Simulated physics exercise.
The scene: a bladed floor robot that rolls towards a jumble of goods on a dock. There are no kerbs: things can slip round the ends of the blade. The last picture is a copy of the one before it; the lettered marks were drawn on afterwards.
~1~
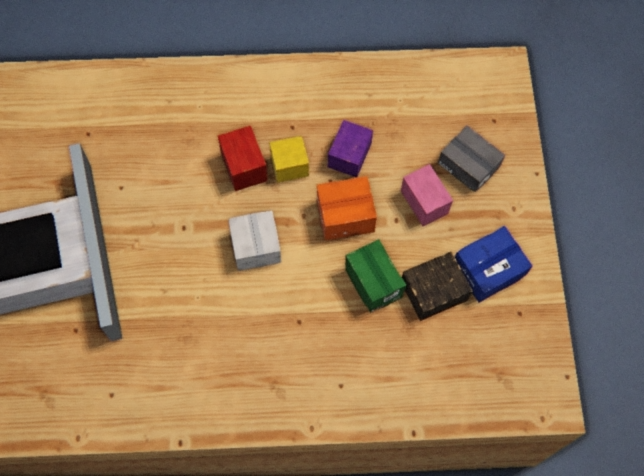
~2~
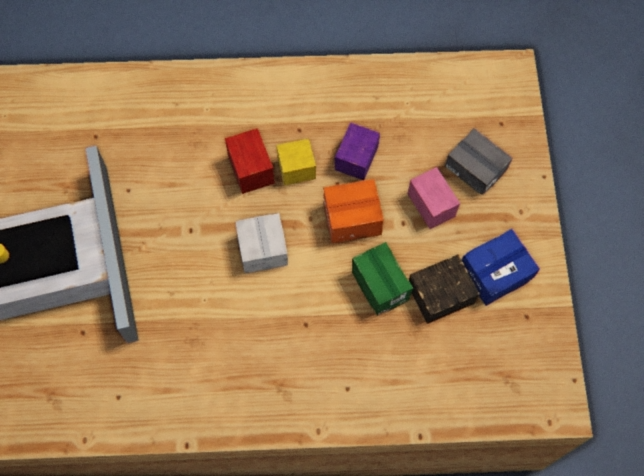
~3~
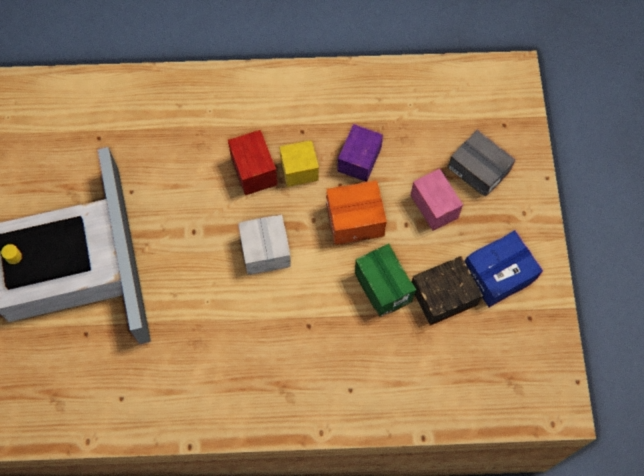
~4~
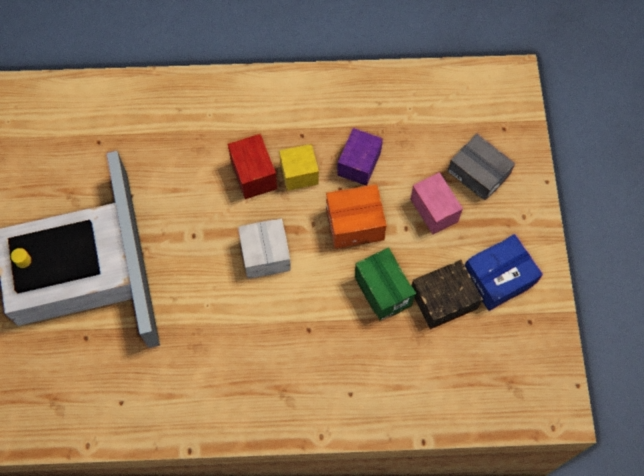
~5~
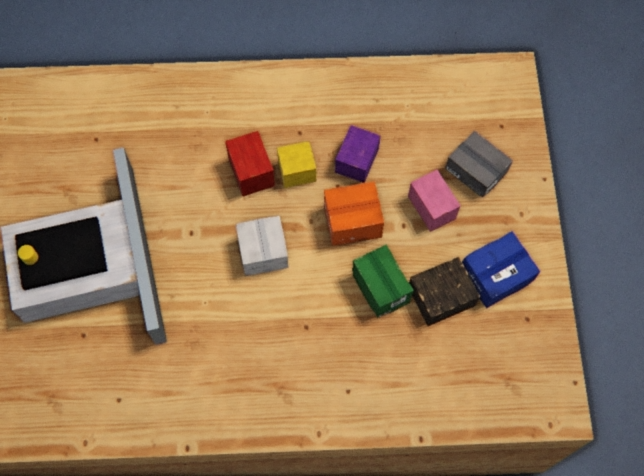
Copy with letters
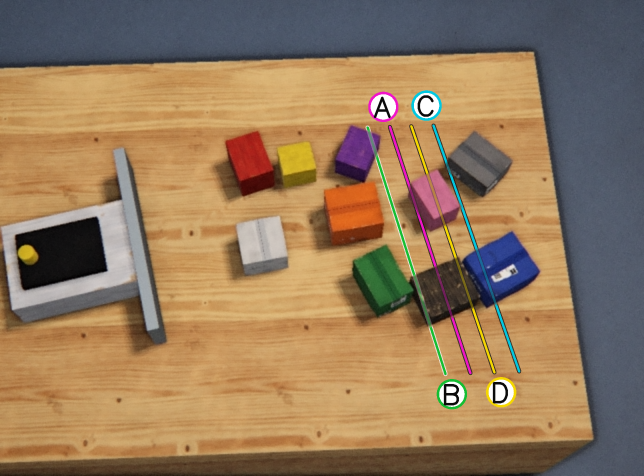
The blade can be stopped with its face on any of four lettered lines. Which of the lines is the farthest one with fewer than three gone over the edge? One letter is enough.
C is the last line within the limit.
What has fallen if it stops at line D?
The blue parcel goes over.
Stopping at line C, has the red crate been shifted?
Yes.
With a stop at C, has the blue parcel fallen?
Yes.
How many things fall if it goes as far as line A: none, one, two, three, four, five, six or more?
The count is none.
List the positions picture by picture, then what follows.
The first frame shows blue parcel (492, 264); red crate (243, 158); purple crate (350, 149).
The second frame shows robot (38, 249); green parcel (382, 280).
The third frame shows robot (51, 250); white parcel (265, 245).
The fourth frame shows robot (61, 254); black crate (446, 295).
The fifth frame shows robot (67, 251); grey parcel (479, 165); blue parcel (500, 269); red crate (250, 164).
On the marked copy, A at (428, 243); B at (405, 244); C at (474, 242); D at (451, 243).
With C. Early on, robot (192, 246); red crate (264, 163); white parcel (290, 244).
Further on, robot (316, 242); blue parcel (519, 268); grey parcel (494, 153).
At the end, robot (412, 239); blue parcel over the edge; grey parcel over the edge; two fallen.
As for the rest, A is within the limit but short; B is within the limit but short; D is within the limit but short.
